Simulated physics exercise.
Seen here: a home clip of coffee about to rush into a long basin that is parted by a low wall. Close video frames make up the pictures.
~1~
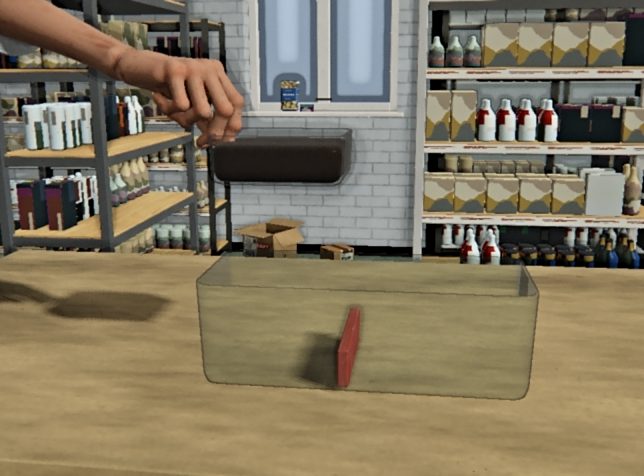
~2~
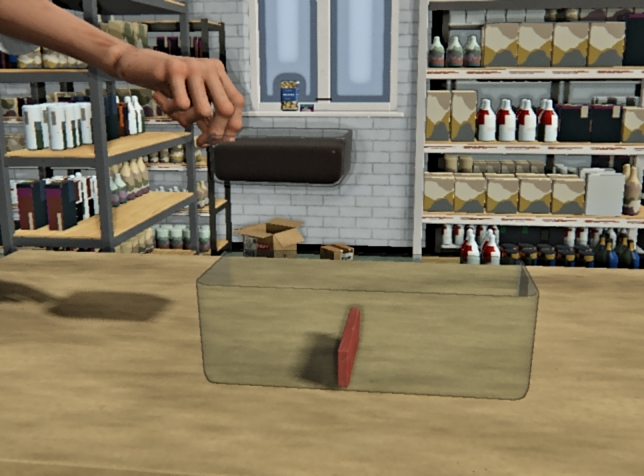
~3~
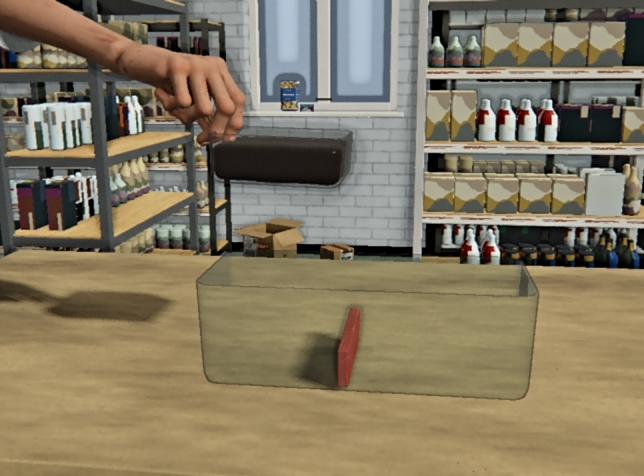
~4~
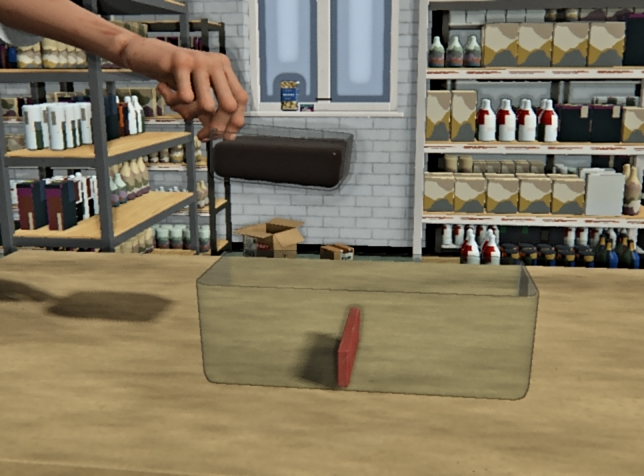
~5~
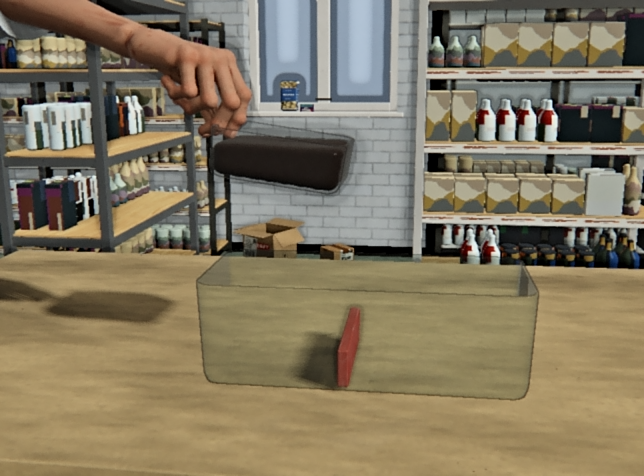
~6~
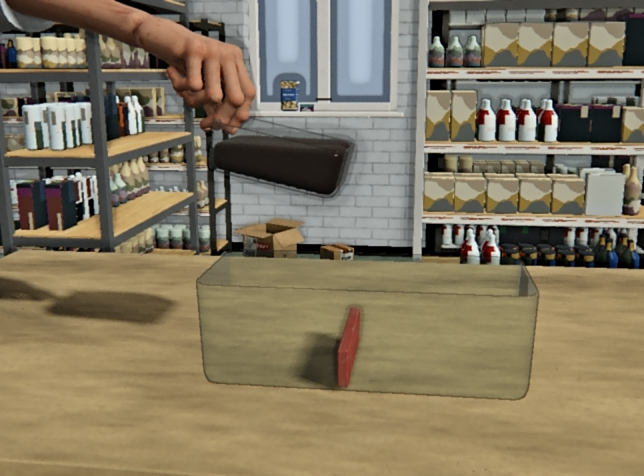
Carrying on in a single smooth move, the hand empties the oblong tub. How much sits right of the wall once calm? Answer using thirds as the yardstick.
Over two thirds of it.
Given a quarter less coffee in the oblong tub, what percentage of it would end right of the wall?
Roughly 75 in a hundred.
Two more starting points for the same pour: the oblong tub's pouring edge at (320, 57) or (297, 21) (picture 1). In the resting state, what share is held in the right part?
Roughly 70 % the first time and roughly 70 % the second.
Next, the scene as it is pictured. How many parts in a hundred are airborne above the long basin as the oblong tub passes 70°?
Roughly 35 percent.
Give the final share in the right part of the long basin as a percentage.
I'd estimate around 80 per cent.
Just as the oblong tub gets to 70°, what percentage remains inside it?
About 20 % remains.
A moment on, the oblong tub is tipped part way and 22 per cent is still to pour, 1 is left of the wall and 45 right of it.
Next, the oblong tub is tipped right over and 2 per cent is still to pour, 16 is left of the wall and 78 right of it.
Then the oblong tub is tipped right over and 0 per cent is still to pour, 20 is left of the wall and 79 right of it.
Later the oblong tub is tipped right over and 0 per cent is still to pour, 20 is left of the wall and 79 right of it.
At rest 20 per cent lies left of the wall, 79 right of it and 1 outside.
